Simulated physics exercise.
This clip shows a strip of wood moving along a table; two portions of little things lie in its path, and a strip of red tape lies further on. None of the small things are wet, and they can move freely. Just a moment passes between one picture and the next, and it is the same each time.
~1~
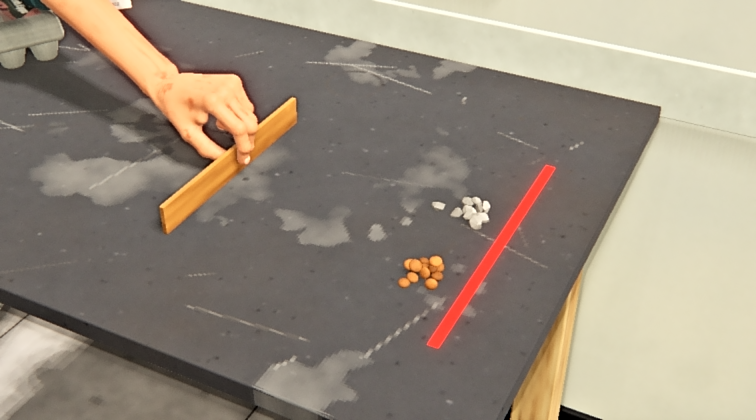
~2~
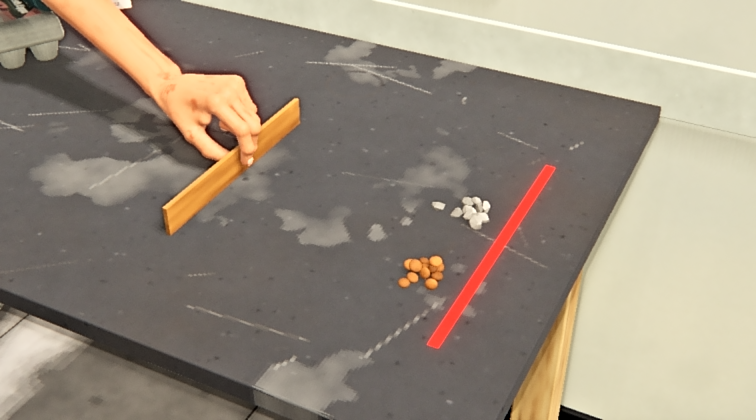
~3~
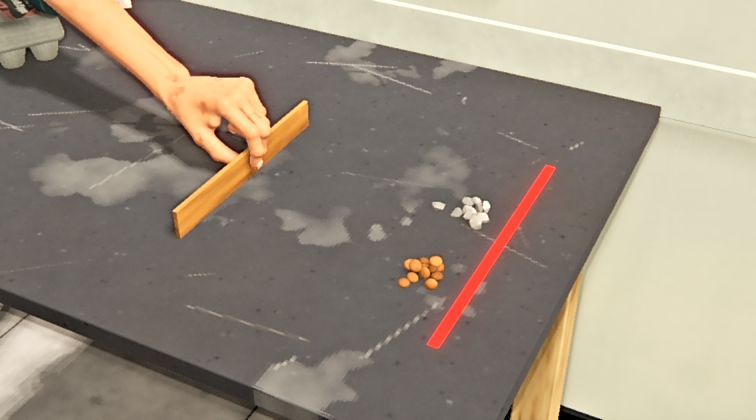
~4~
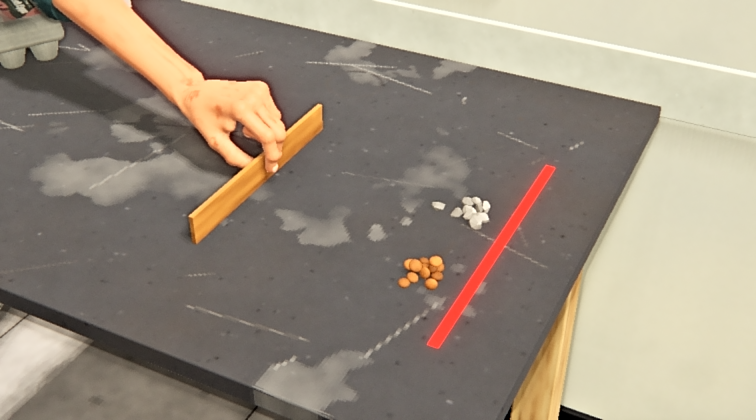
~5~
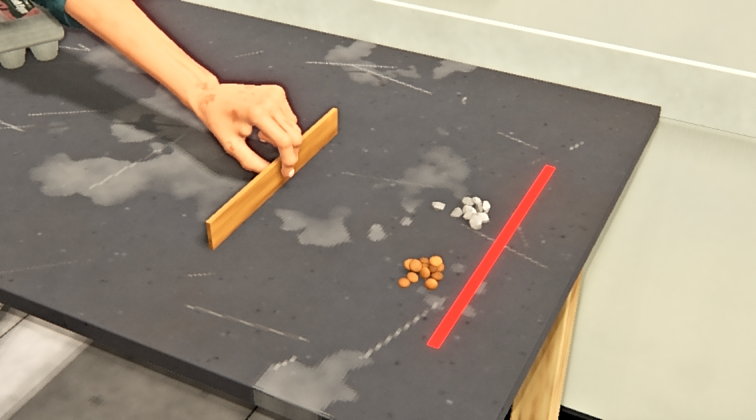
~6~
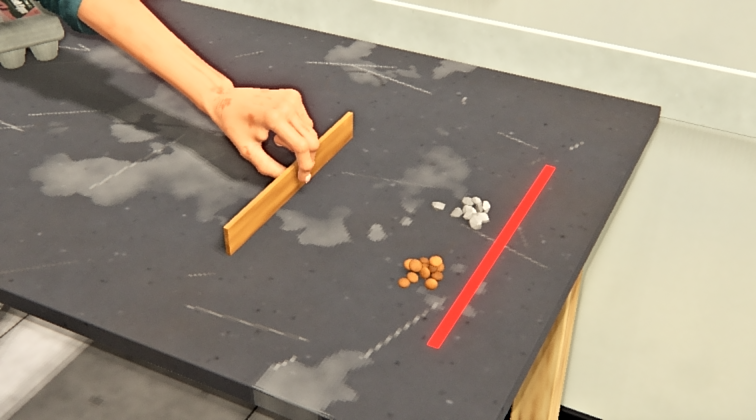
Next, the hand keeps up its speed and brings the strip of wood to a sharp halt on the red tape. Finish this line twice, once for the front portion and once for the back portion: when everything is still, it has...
The front portion has all stayed up; the back portion has all stayed up.
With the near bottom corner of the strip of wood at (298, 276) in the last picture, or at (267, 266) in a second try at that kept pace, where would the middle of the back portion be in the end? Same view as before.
Near (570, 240) in the first try and near (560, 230) in the second.
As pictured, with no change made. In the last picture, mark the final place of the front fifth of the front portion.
Its centre ends up somewhere around (515, 295) in the last picture.
Then, 0.36 s later than the last frame, strip of wood still moving, near (400, 195); front portion all on the table, its front near (430, 284); back portion all on the table, its front near (482, 217).
Then, 0.74 s later than the last frame, strip of wood stopped at the red tape; front portion all on the table, its front near (517, 295); back portion all on the table, its front near (543, 235).
Then, 1.02 s later than the last frame, strip of wood stopped at the red tape; front portion all on the table, its front near (523, 296); back portion all on the table, its front near (547, 246).
When it is over, strip of wood stopped at the red tape; front portion all on the table, its front near (523, 296); back portion all on the table, its front near (547, 246).
